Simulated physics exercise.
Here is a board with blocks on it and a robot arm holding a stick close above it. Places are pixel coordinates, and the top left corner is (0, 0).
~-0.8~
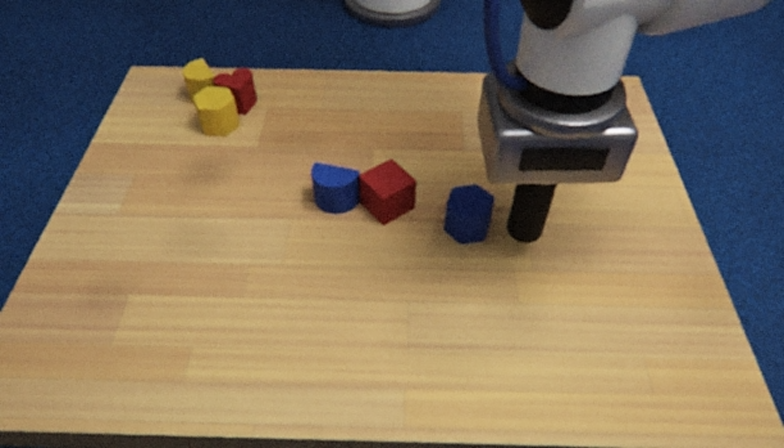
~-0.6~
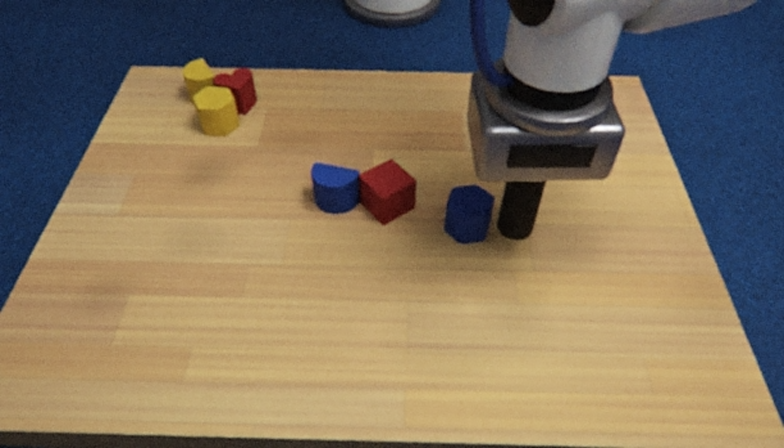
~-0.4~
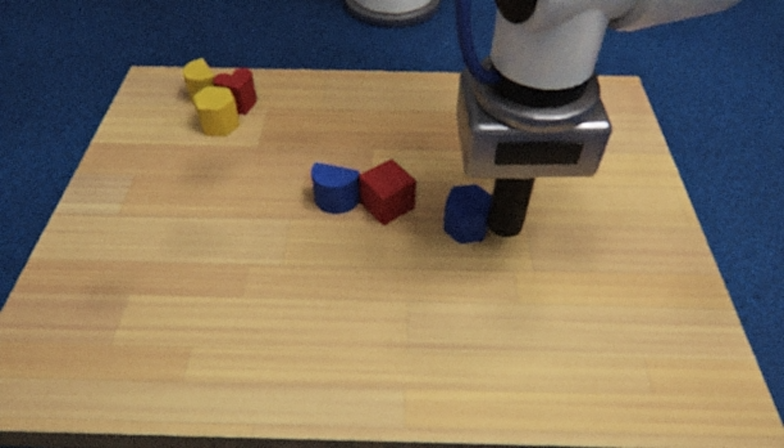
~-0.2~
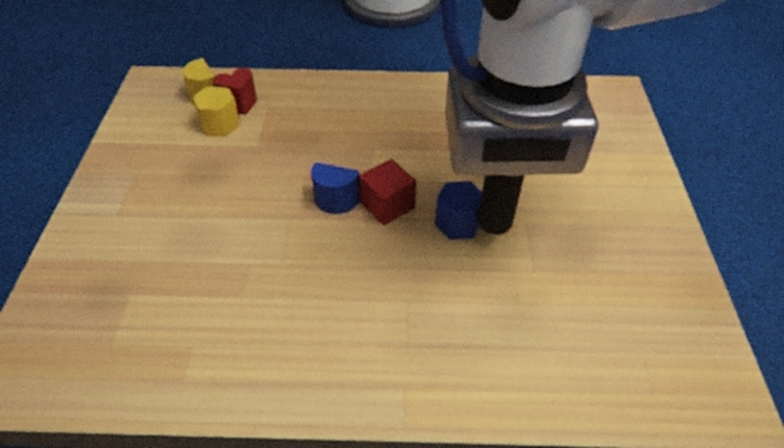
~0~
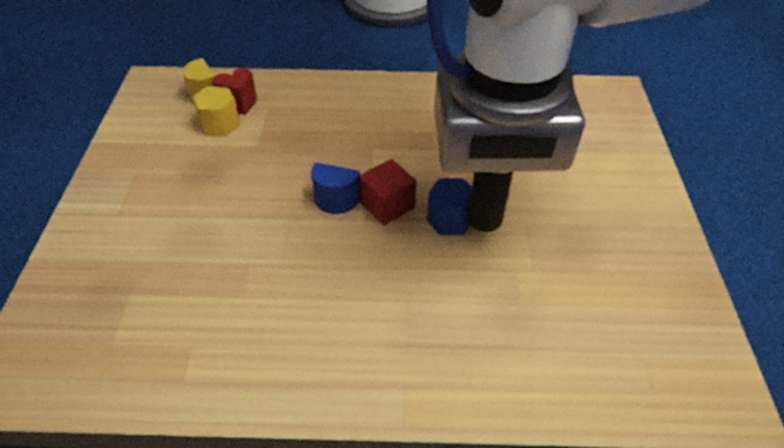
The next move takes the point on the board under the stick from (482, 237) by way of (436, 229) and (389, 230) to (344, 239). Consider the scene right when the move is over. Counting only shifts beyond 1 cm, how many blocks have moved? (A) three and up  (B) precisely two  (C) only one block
I choose B.
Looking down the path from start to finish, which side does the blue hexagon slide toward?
To the path's right.
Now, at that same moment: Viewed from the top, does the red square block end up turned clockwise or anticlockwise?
Short answer: Counterclockwise.
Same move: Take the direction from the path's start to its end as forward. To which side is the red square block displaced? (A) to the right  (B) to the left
The answer is A.
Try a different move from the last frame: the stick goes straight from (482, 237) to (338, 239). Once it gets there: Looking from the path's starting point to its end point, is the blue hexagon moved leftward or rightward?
Toward the right.
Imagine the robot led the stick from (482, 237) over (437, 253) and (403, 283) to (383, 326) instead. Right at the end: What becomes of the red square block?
It keeps its position.
On the path given first. One third of the way, stick (436, 211); red square block (381, 170), turned 35° anticlockwise; blue hexagon (423, 175), turned 50° clockwise.
Two thirds of the way, stick (388, 213); red square block (378, 168), turned 40° anticlockwise; blue hexagon (422, 173), turned 55° clockwise.
At the end, stick (342, 222); blue half-round block in place; red square block (378, 168), turned 40° anticlockwise; blue hexagon (422, 173), turned 55° clockwise.
